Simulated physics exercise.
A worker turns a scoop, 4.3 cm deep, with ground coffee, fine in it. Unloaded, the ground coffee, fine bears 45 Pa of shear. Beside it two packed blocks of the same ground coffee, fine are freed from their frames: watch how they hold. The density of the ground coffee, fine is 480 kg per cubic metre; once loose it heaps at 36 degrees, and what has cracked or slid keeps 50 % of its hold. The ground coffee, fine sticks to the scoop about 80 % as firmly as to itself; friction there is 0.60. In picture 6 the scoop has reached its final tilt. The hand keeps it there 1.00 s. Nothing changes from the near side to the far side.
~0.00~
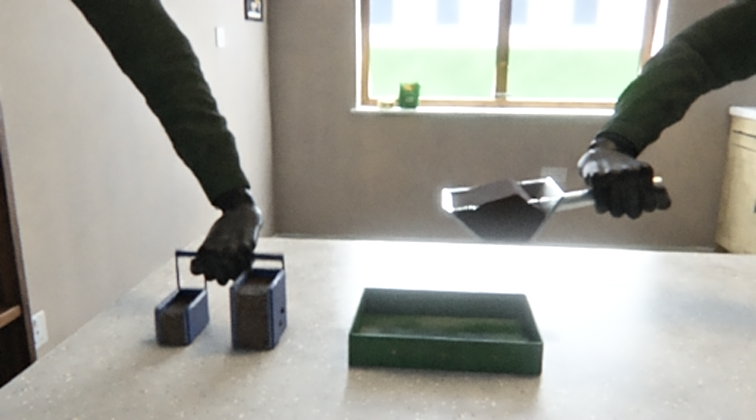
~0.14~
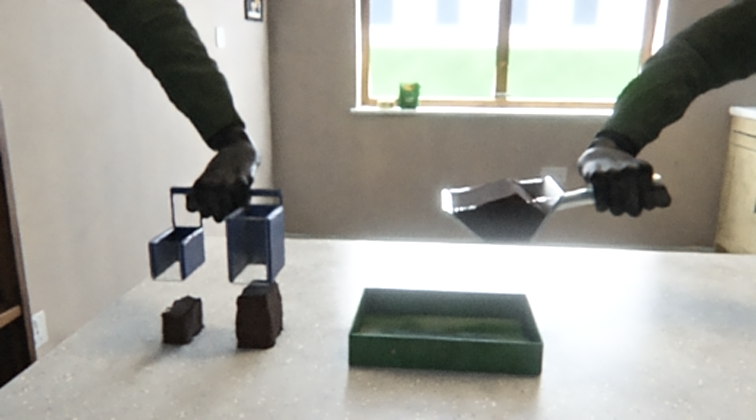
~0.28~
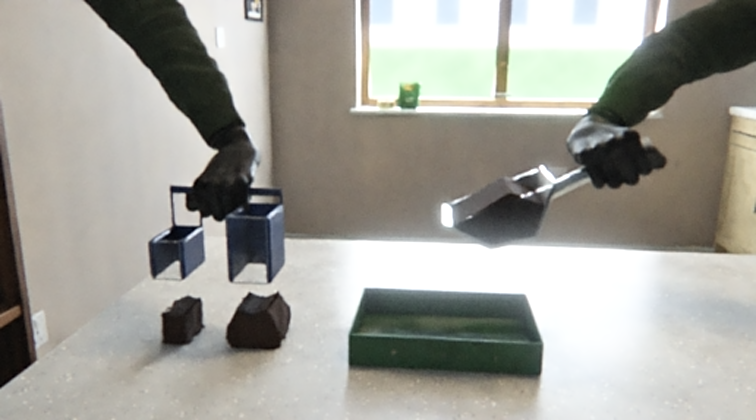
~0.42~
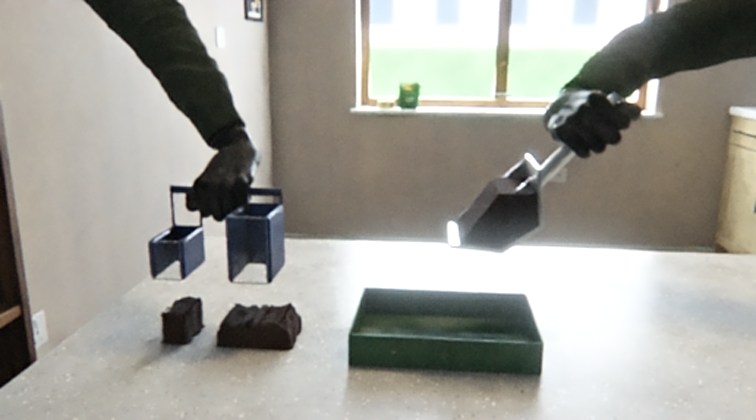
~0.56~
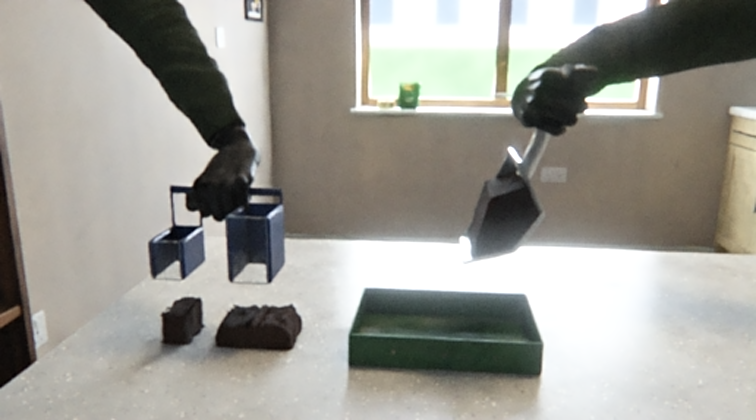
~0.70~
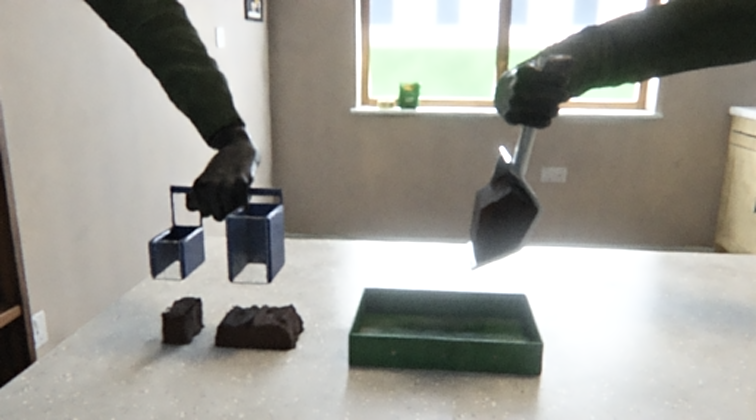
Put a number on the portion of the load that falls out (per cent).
It comes to some 53 %.
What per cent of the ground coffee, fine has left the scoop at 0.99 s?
Some 50 per cent.
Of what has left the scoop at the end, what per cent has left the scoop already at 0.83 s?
Some 10 per cent.
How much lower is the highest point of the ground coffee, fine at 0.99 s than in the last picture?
Some 2.0 cm.
After 0.83 s, the scoop is at 66 degrees and 3 % has left it.
After 0.99 s, the scoop is at 66 degrees and 49 % has left it.
After 1.15 s, the scoop is at 66 degrees and 53 % has left it.
After 1.30 s, the scoop is at 66 degrees and 53 % has left it.
After 1.40 s, at the end, the scoop is at 66 degrees and 53 % has left it.
